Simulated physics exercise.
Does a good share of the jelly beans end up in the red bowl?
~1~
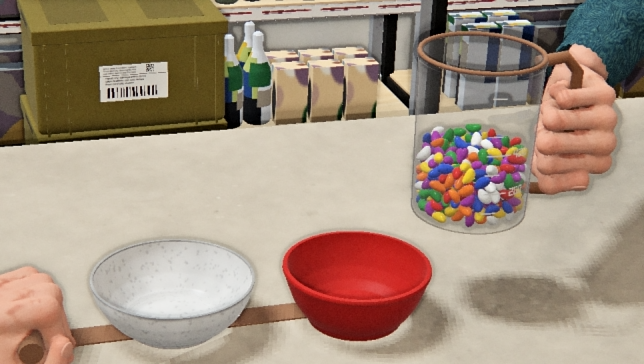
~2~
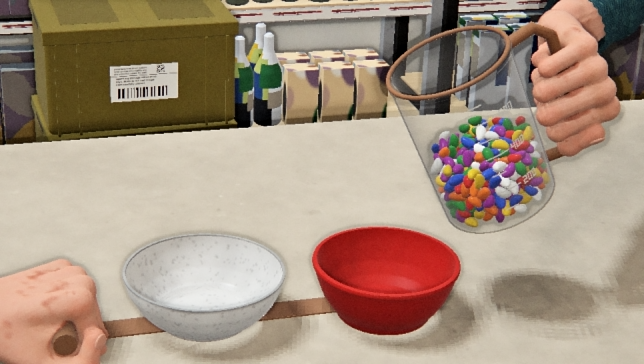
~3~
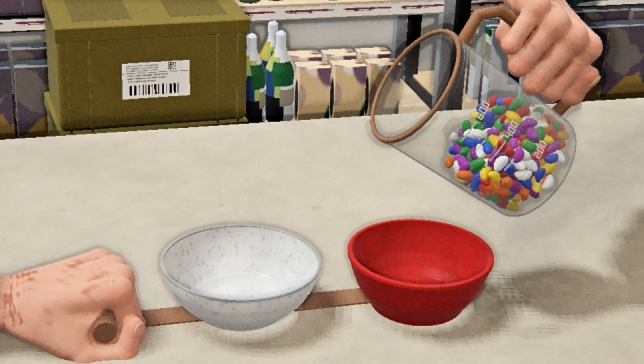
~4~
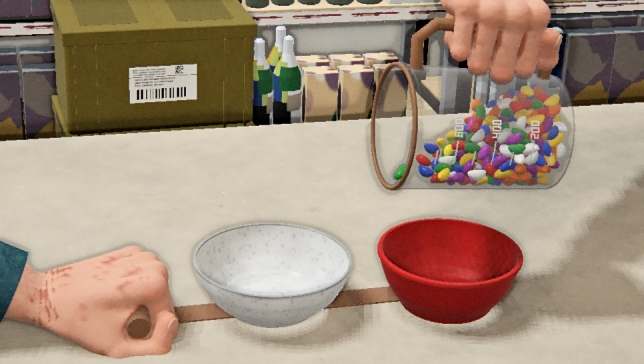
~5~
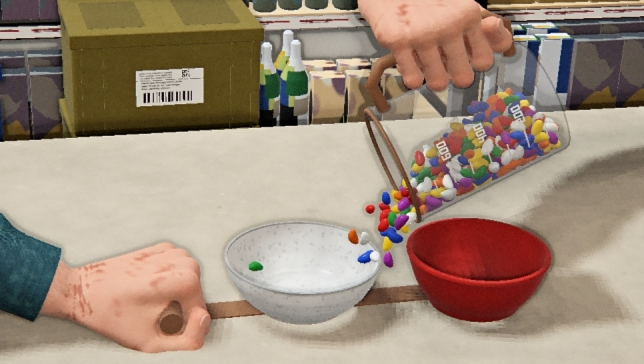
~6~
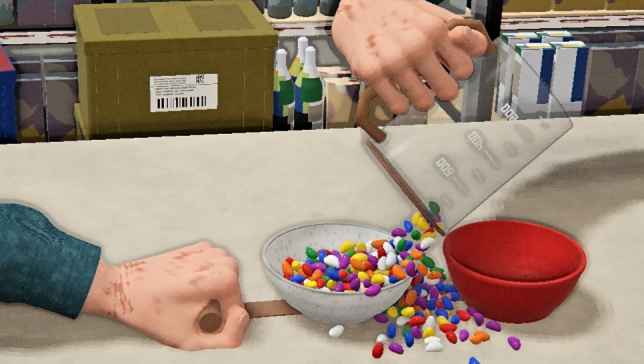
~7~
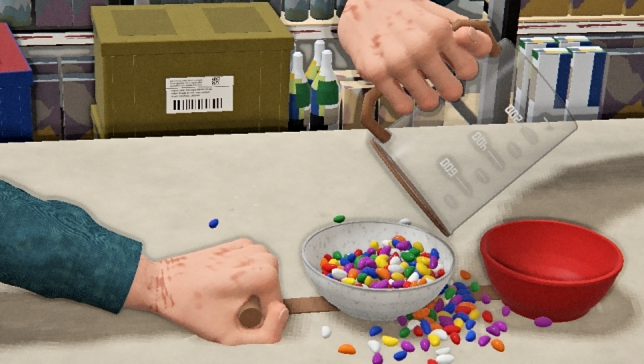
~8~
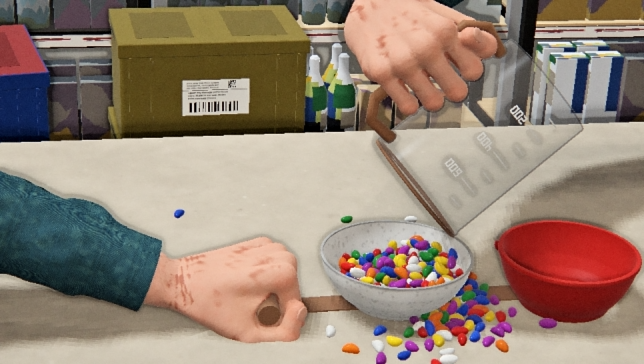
No, the red bowl stays empty. Most of the jelly beans end up in the white bowl, and a sizeable share lies spilled on the counter.
